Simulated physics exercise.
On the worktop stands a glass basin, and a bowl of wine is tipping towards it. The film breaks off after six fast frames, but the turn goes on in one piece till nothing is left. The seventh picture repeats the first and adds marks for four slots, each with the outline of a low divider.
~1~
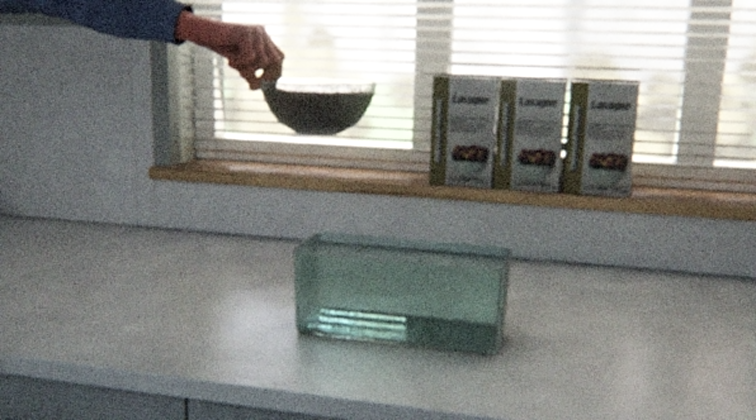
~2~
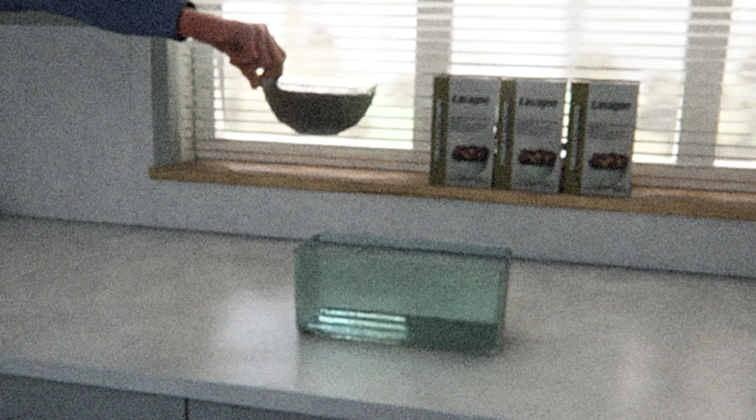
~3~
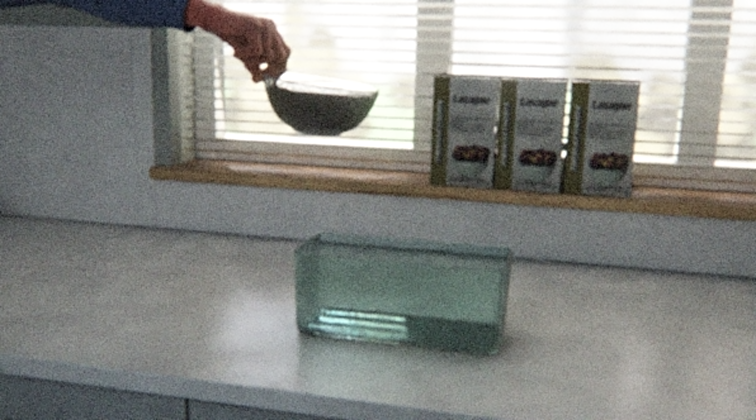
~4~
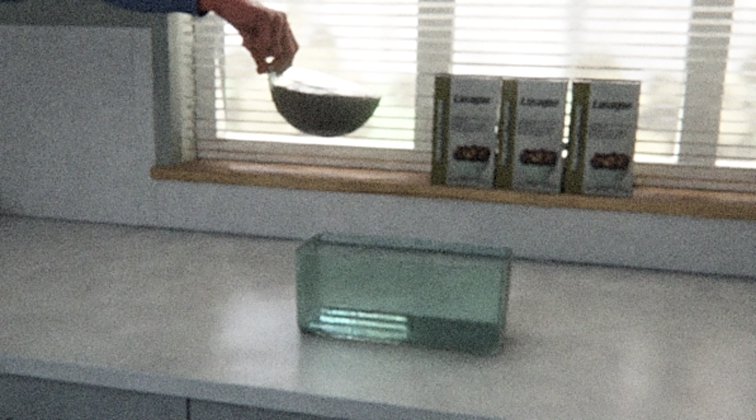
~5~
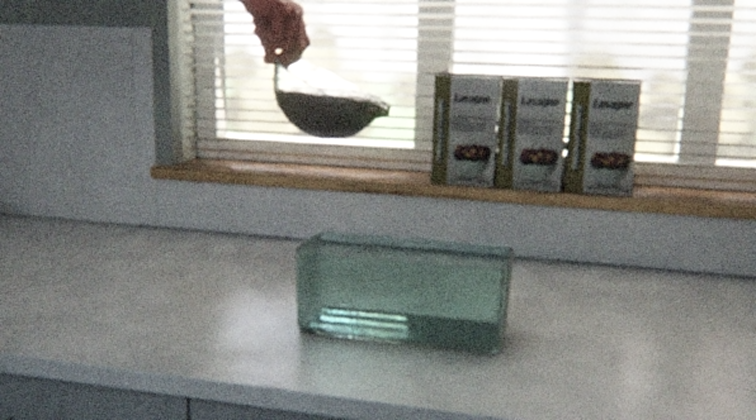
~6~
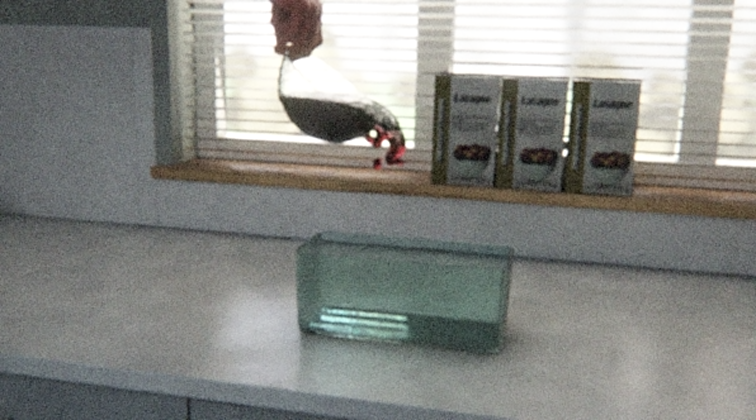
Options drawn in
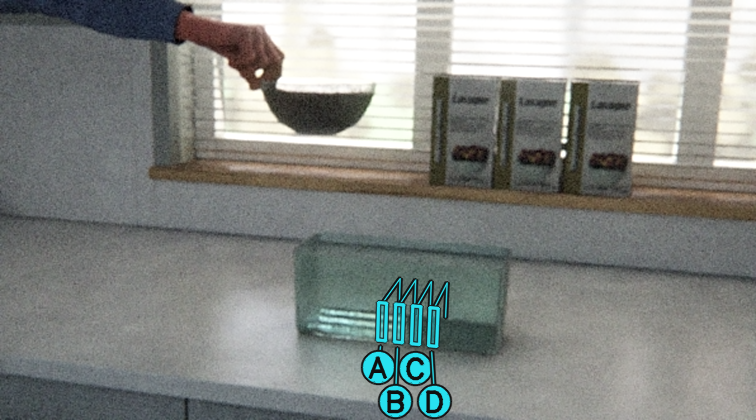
On a worktop by a window, a glass basin stood still while a hand above it held a bowl, then tilted it to the right until dark red liquid began coming over its lip.
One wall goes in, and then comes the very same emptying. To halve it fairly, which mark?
C beats the others.
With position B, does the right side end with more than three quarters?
No.
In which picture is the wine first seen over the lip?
In picture 5.
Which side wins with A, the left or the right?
The right side.
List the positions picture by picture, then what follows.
Upright, lip at (373, 82); basin from (296, 331) to (499, 353); nothing has left yet.
Upright, lip at (374, 84); nothing has left yet.
Tipped about 7°, lip at (376, 90); nothing has left yet.
Tipped about 15°, lip at (379, 98); nothing has left yet.
Tipped about 26°, lip at (380, 110); wine is over the lip, down to (380, 116).
Tipped about 38°, lip at (377, 123); wine is over the lip, down to (383, 164).
On the marked copy, A at (380, 346); B at (397, 348); C at (414, 350); D at (431, 351).
Choosing A, about 17 % ends left of the wall and 78 % right of it; 6 % is lost outside.
Choosing B, about 30 % ends left of the wall and 64 % right of it; 6 % is lost outside.
Choosing C, about 49 % ends left of the wall and 45 % right of it; 6 % is lost outside.
Choosing D, about 74 % ends left of the wall and 18 % right of it; 8 % is lost outside.
